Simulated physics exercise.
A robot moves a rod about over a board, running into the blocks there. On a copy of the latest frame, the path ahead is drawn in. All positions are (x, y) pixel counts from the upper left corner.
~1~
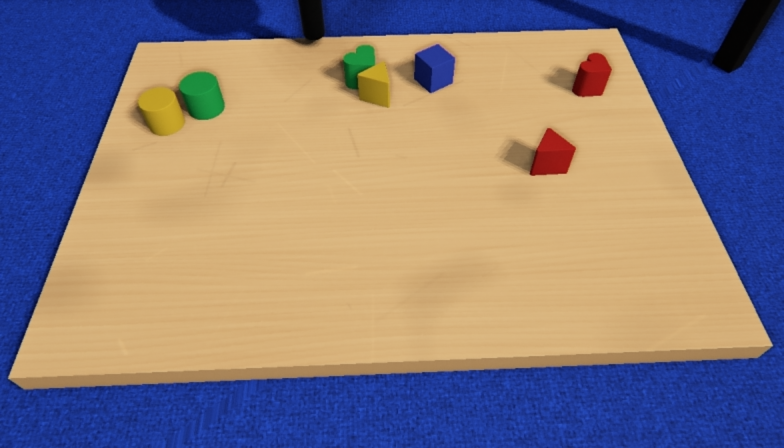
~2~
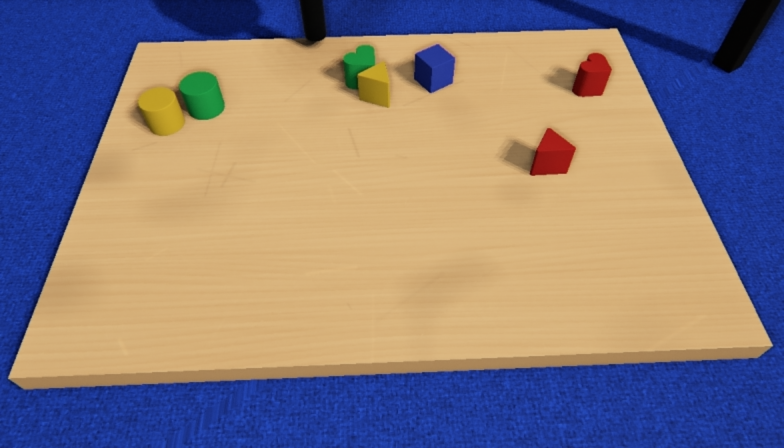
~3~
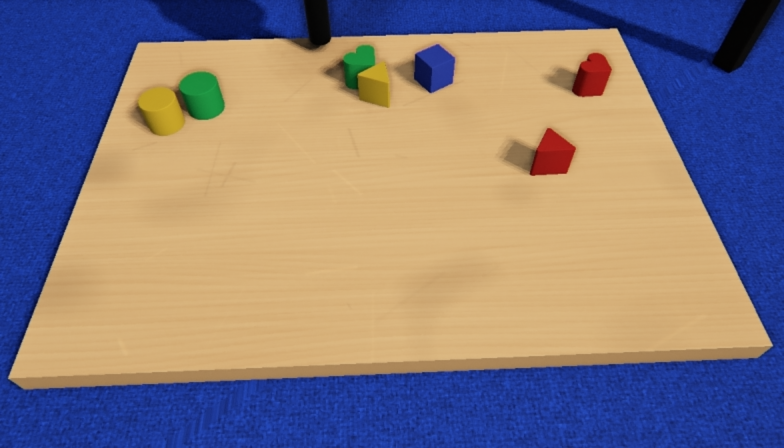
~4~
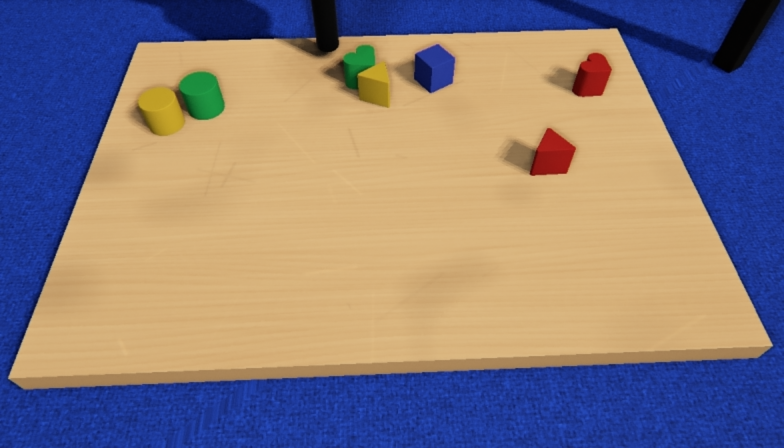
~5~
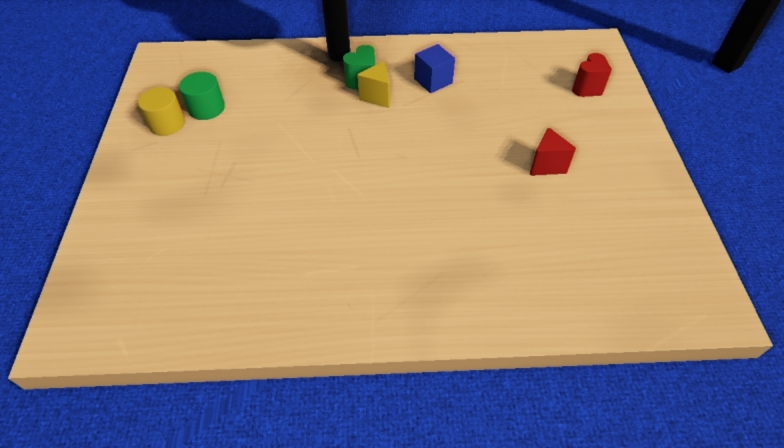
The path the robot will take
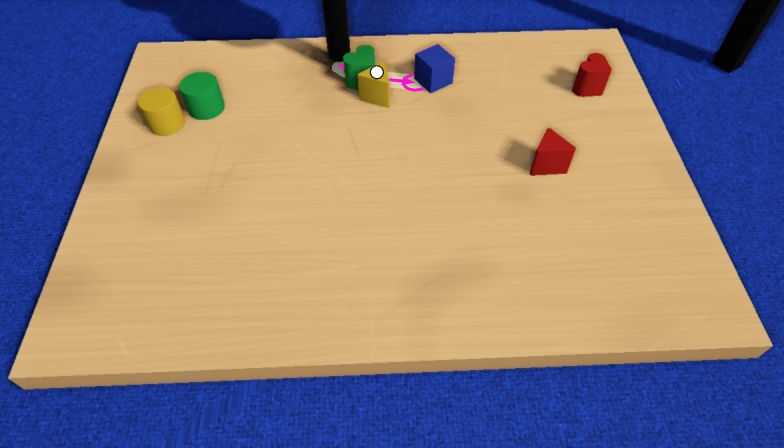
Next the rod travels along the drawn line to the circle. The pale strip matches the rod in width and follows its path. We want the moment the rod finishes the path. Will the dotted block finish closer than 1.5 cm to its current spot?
No.
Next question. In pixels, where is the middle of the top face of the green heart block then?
I'd expect the centre of its top face to be at (412, 72).
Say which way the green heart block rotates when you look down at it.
It goes clockwise.
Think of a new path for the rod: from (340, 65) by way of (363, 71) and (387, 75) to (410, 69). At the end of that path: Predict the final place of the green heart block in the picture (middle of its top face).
Most likely (378, 64).
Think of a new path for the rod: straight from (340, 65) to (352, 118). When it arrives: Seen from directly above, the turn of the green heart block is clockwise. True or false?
My answer: False.
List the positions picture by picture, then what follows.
The first picture shows lower end of the rod (314, 35), tops of blocks, green heart block (361, 55), yellow three-sided block (377, 72), blue square (435, 55).
The second picture shows rod (316, 36), blocks as before.
The third picture shows rod (321, 40), blocks as before.
The fourth picture shows rod (328, 47), blocks as before.
The fifth picture shows rod (339, 56), green heart block (361, 55), yellow three-sided block (377, 72), blue square (435, 55).
The drawn path runs from (340, 65) by way of (361, 75) and (388, 79) to (415, 82); the dot is on the yellow three-sided block.
What follows on the original path. One third of the way, rod (361, 67); green heart block (374, 61); yellow three-sided block (382, 78), turned 25° clockwise.
Two thirds of the way, rod (388, 71); green heart block (397, 67), turned 25° clockwise; yellow three-sided block (388, 82), turned 60° clockwise.
At the end, rod (415, 74); green heart block (412, 72), turned 55° clockwise; yellow three-sided block (388, 83), turned 75° clockwise; blue square (448, 56).
